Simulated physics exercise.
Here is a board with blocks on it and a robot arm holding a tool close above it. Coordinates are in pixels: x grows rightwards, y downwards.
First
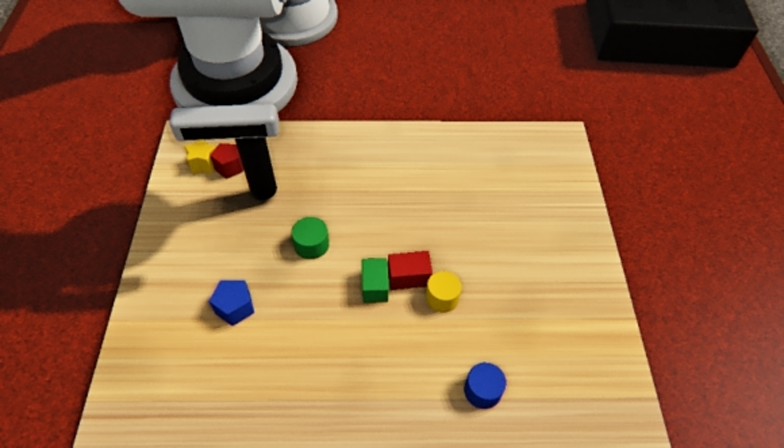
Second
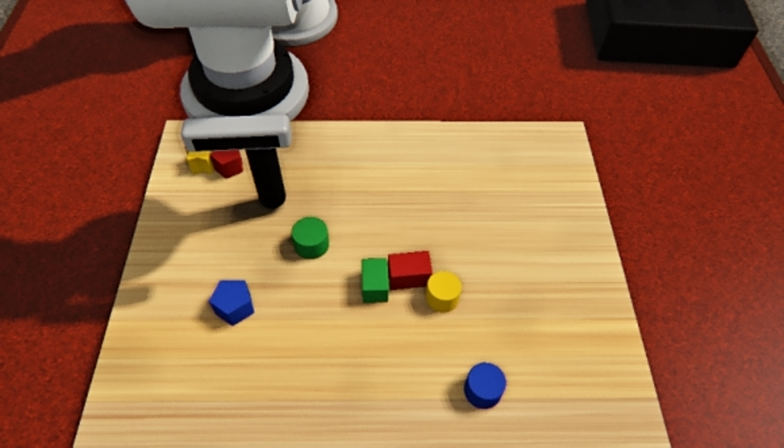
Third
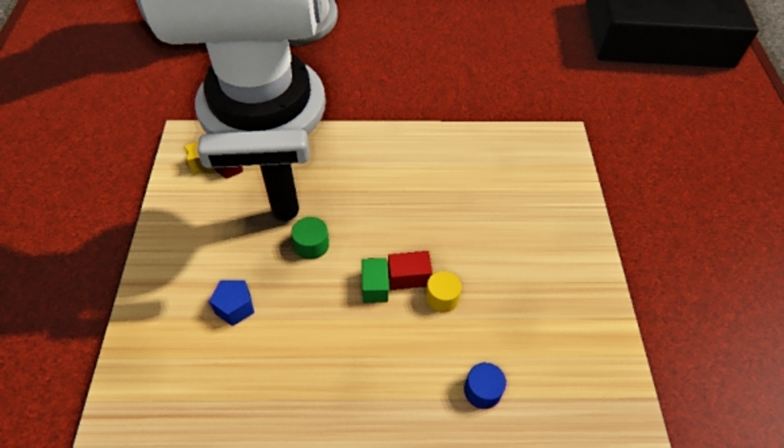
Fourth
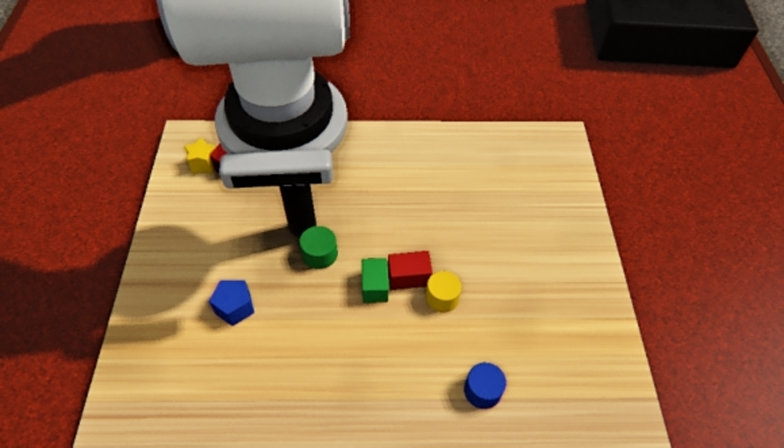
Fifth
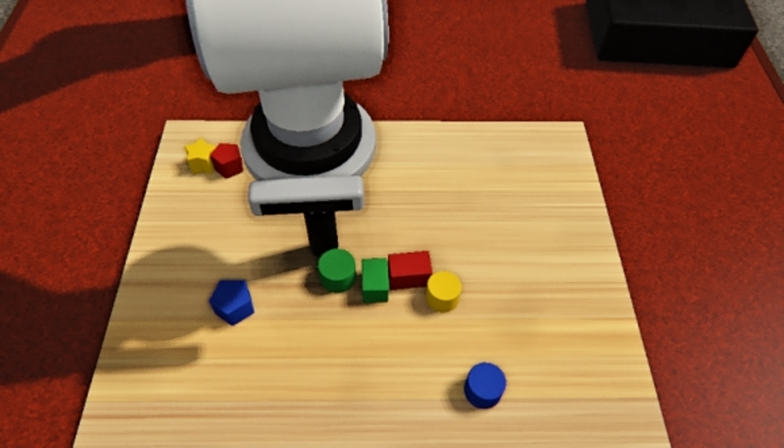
A robot arm with a black, rod-like tool moves down and to the right over a pale wooden board on a red surface, seen from above by a still camera. Yellow and red blocks sit at upper left, blue ones lower left and lower right, and green, red and yellow ones near the middle. The tool reaches the green round block and pushes it down-right, close beside the green rectangular block.
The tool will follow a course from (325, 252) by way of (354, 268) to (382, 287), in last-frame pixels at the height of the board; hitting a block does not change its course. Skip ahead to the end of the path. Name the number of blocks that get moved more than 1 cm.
The way I see it, the answer is three or more.
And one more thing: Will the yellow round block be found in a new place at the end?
I'd say no.
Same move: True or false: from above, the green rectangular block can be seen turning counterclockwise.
That claim is true.
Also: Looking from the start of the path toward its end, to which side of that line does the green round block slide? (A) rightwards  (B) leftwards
The answer is A.
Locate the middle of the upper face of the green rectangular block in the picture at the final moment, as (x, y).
I'd guess (408, 296).
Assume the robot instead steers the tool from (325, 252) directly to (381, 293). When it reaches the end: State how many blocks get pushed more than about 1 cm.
It should be three or more, as far as I can tell.
On the path given first. Halfway along, tool (354, 264); green round block (345, 284); green rectangular block (381, 276); red rectangular block (414, 263).
At the end, tool (382, 283); green round block (346, 288); green rectangular block (408, 296), turned 35° anticlockwise; red rectangular block (426, 264), turned 20° anticlockwise; yellow round block not moved.
